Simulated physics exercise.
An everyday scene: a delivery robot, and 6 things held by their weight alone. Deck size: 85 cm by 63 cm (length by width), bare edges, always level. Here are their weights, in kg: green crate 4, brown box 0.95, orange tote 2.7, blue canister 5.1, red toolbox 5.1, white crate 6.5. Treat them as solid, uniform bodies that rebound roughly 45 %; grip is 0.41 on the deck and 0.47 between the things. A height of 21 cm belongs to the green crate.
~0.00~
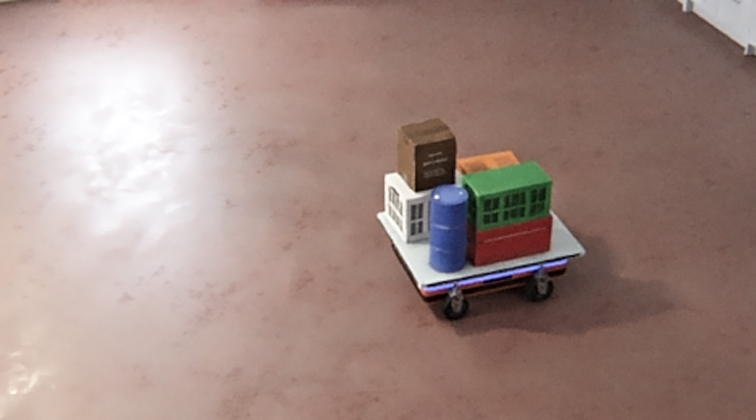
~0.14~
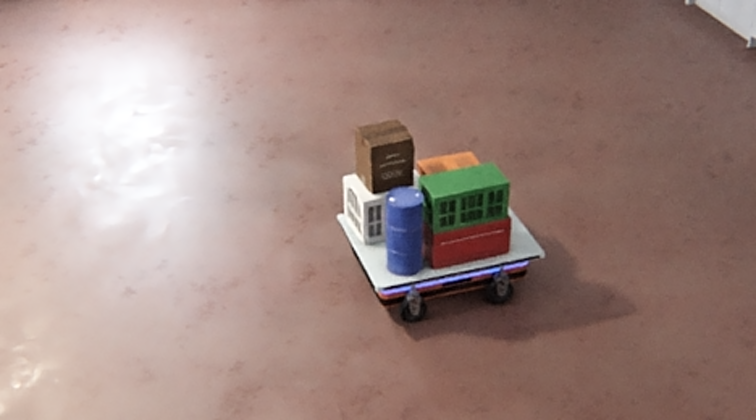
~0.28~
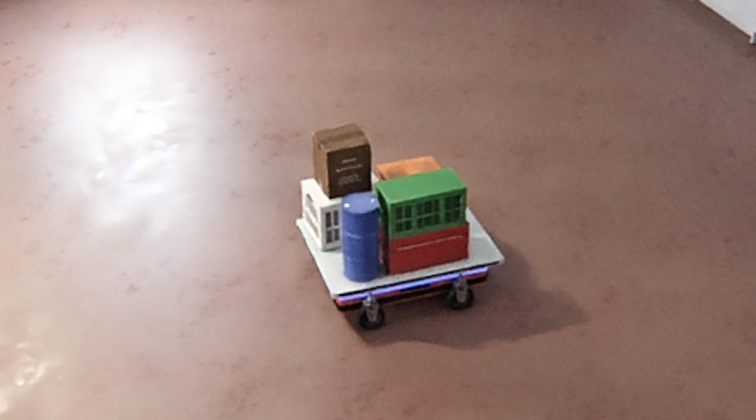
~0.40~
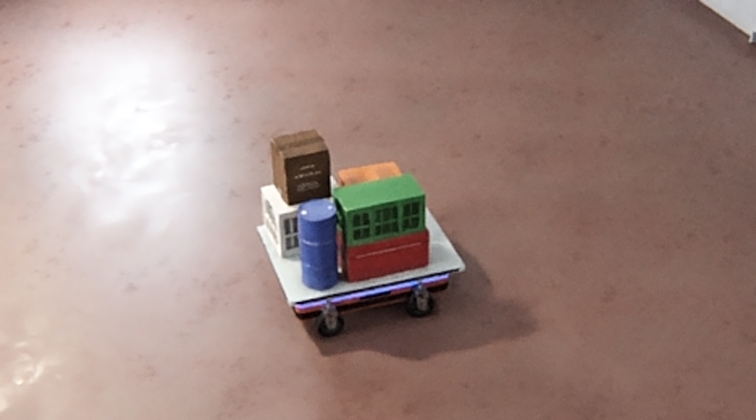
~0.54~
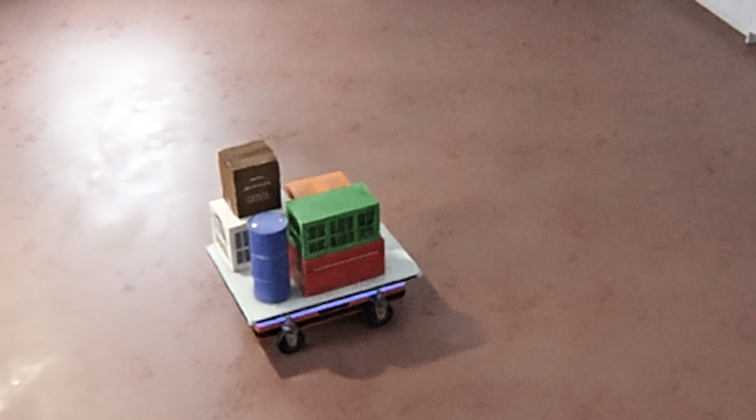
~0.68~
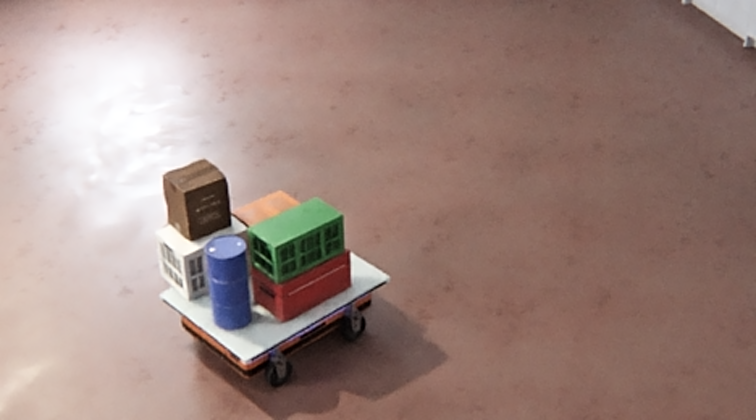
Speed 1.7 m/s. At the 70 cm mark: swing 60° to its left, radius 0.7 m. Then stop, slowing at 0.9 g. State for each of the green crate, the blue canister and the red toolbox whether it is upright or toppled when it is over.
When it is over: The green crate is upright, the blue canister is toppled, the red toolbox is upright.
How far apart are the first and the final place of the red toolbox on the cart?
It ends about 20 centimetres from where it started.
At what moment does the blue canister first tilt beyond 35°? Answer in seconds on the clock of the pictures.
Somewhere about 1.2 s.
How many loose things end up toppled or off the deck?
So, 3 in all.
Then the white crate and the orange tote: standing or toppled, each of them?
Here's how it ends: The white crate comes down, and the orange tote never goes down.
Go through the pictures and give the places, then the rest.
Cart has run 0 cm; green crate (506, 196); blue canister (448, 230); red toolbox (504, 230), in the first picture.
Cart has run 24 cm; brown box (385, 157), in the second picture.
Cart has run 48 cm, in the third picture.
Cart has run 68 cm; brown box (301, 168), in the fourth picture.
Cart has run 92 cm, turned 7°; brown box (250, 179) slid 4 cm, in the fifth picture.
Cart has run 116 cm, turned 25°; green crate (297, 240) slid 5 cm; blue canister (229, 283) slid 16 cm; red toolbox (302, 276) slid 3 cm, in the sixth picture.
After 0.88 s, cart has run 150 cm, turned 52°; white crate now off the deck; blue canister leaning 7° near (188, 330); green crate slid 9 cm near (268, 274).
After 1.18 s, cart has run 189 cm, turned 60°; blue canister now off the deck; green crate slid 12 cm near (240, 339); red toolbox slid 9 cm near (251, 376).
After 1.48 s, cart has run 190 cm, turned 60°, stopped; green crate slid 26 cm near (229, 365); red toolbox slid 20 cm near (243, 395); orange tote slid 26 cm.
At rest (1.9 s), off the deck and tipped over, brown box, blue canister and white crate; not toppled but over 10 cm from the start, green crate, orange tote and red toolbox. In the last view, green crate near (229, 364).
